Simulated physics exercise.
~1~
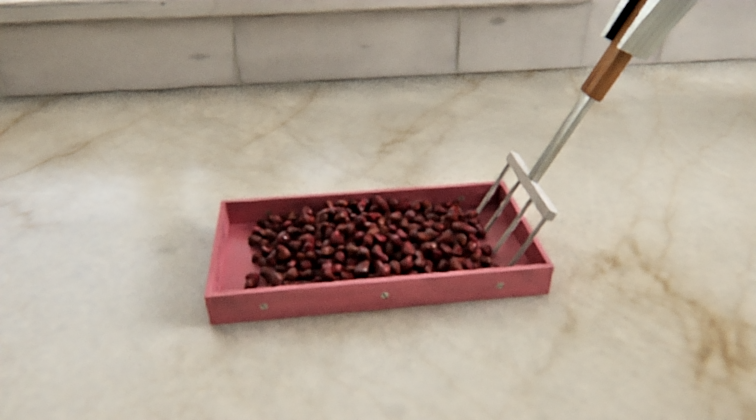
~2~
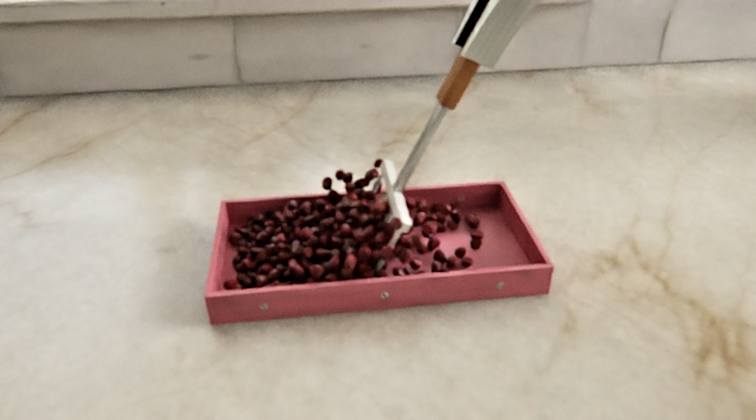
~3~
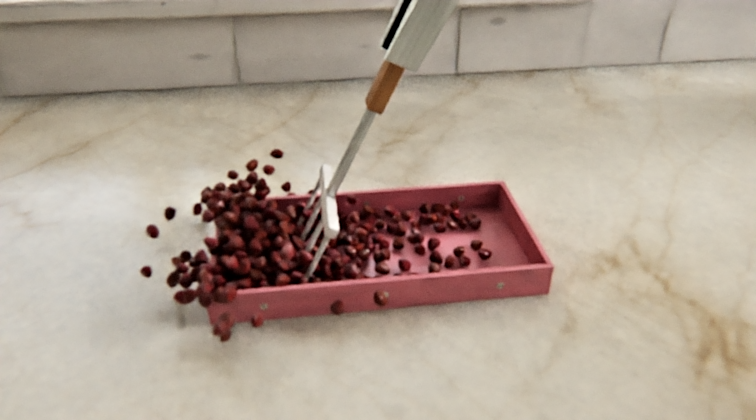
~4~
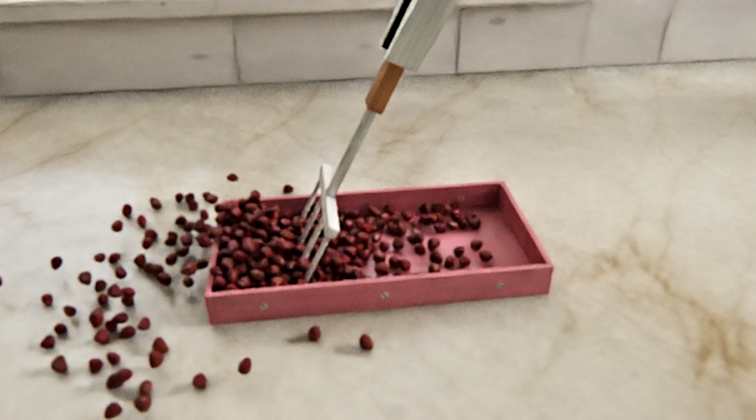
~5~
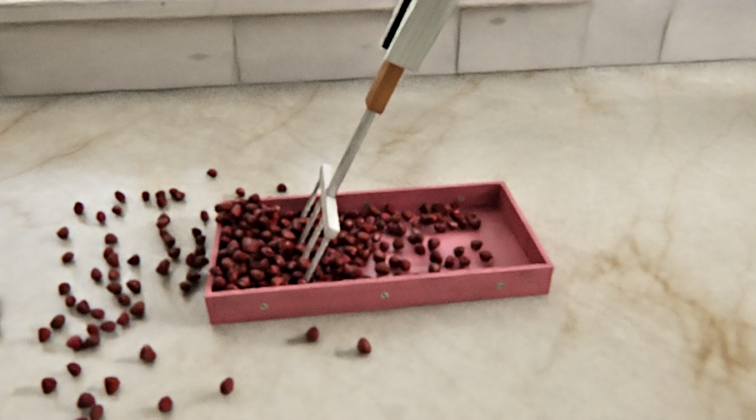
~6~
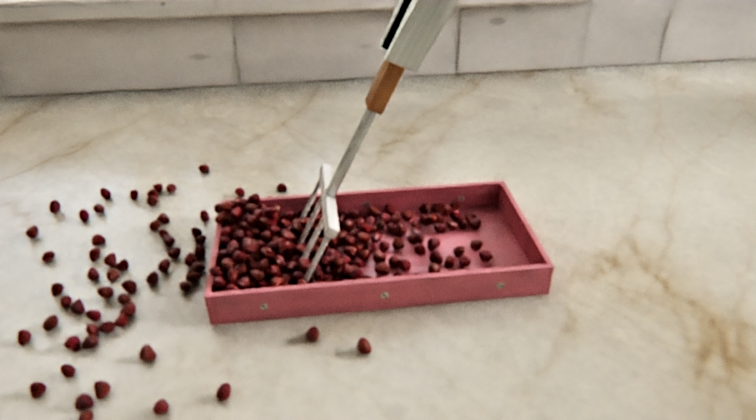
A robot arm's comb swept left through a pink tray of dark red dried beans, piling them up and flinging many over the left end. It stopped inside the tray, leaving most beans there and plenty scattered across the marble surface.
